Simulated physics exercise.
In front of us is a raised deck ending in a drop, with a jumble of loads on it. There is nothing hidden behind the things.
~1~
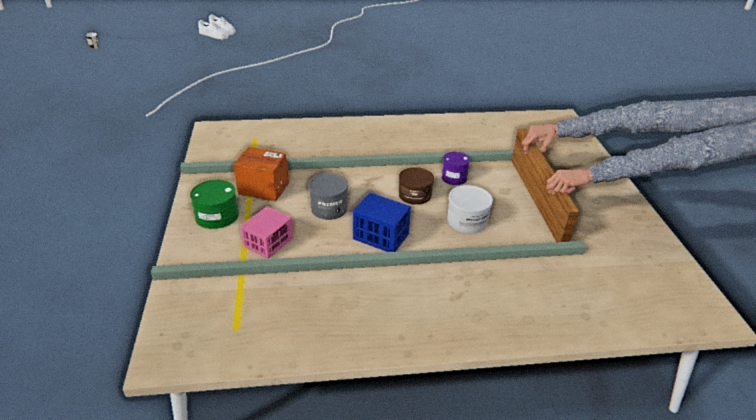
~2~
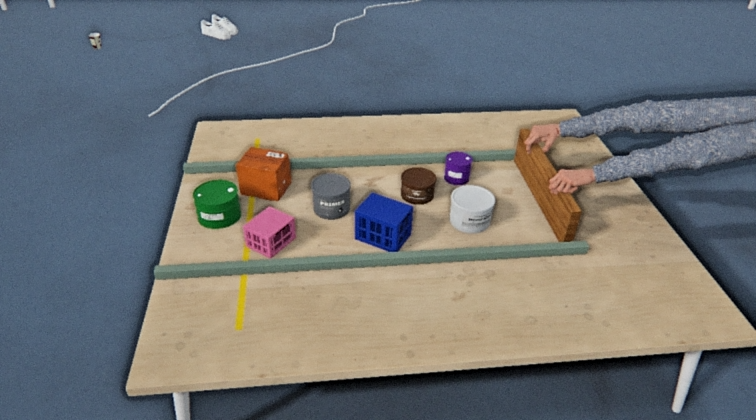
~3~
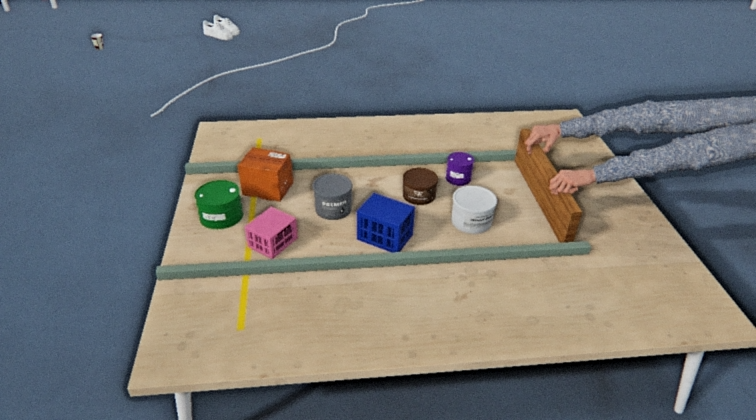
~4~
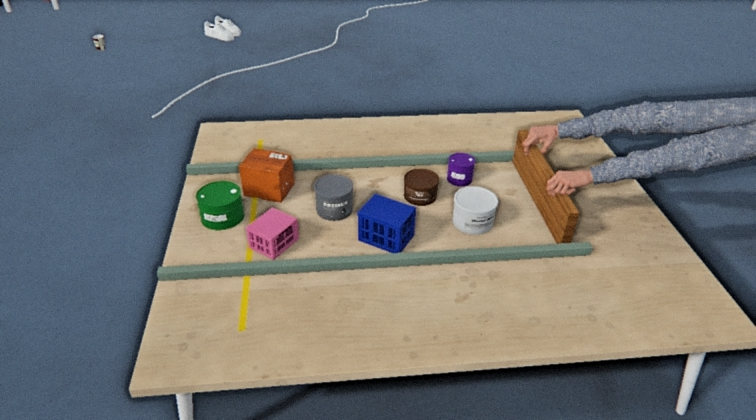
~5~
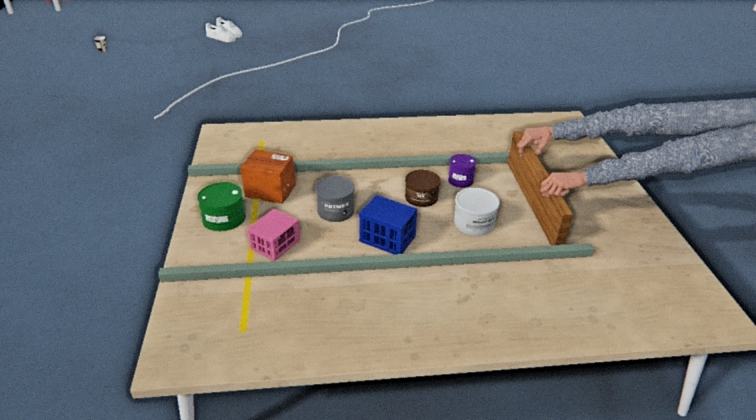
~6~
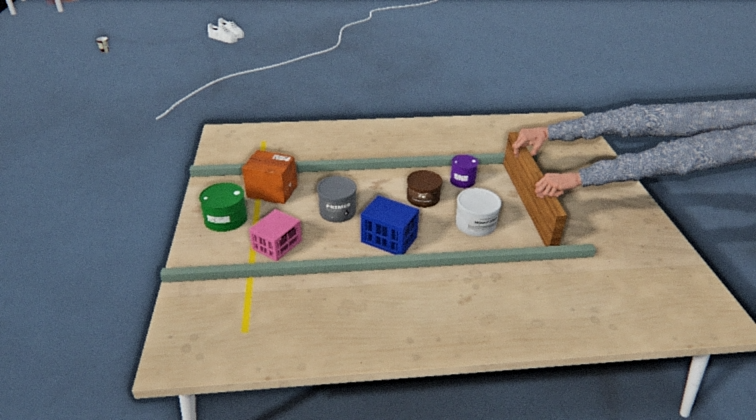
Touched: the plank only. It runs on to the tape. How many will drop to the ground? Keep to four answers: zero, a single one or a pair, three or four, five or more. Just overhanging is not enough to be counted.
Only one or two are pushed off.
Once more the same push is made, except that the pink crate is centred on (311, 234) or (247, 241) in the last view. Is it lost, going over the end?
Taking the two places in order, it is safe and then is safe.
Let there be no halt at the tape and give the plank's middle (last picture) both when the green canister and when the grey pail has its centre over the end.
Roughly (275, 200); roughly (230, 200).
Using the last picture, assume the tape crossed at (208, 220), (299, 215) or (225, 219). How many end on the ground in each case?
It would be 4, then 0, then 4.
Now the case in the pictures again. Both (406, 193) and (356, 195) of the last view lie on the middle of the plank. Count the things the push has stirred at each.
So far 4, and 5 at the second.
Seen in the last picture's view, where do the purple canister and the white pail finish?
I'd put one at around (246, 175) and the other at around (232, 222).
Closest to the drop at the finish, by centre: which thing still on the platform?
The pink crate is the one.
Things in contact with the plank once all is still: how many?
Count: 4.
Soon after, none off yet; green canister at rest near (224, 207); orange box at rest near (271, 177); pink crate at rest near (276, 235).
Then, none off yet; green canister moved a little near (212, 208); orange box moved a little near (251, 175); pink crate moved about its own width near (241, 235).
At rest, the number that fall off is one or two; fallen, green canister.
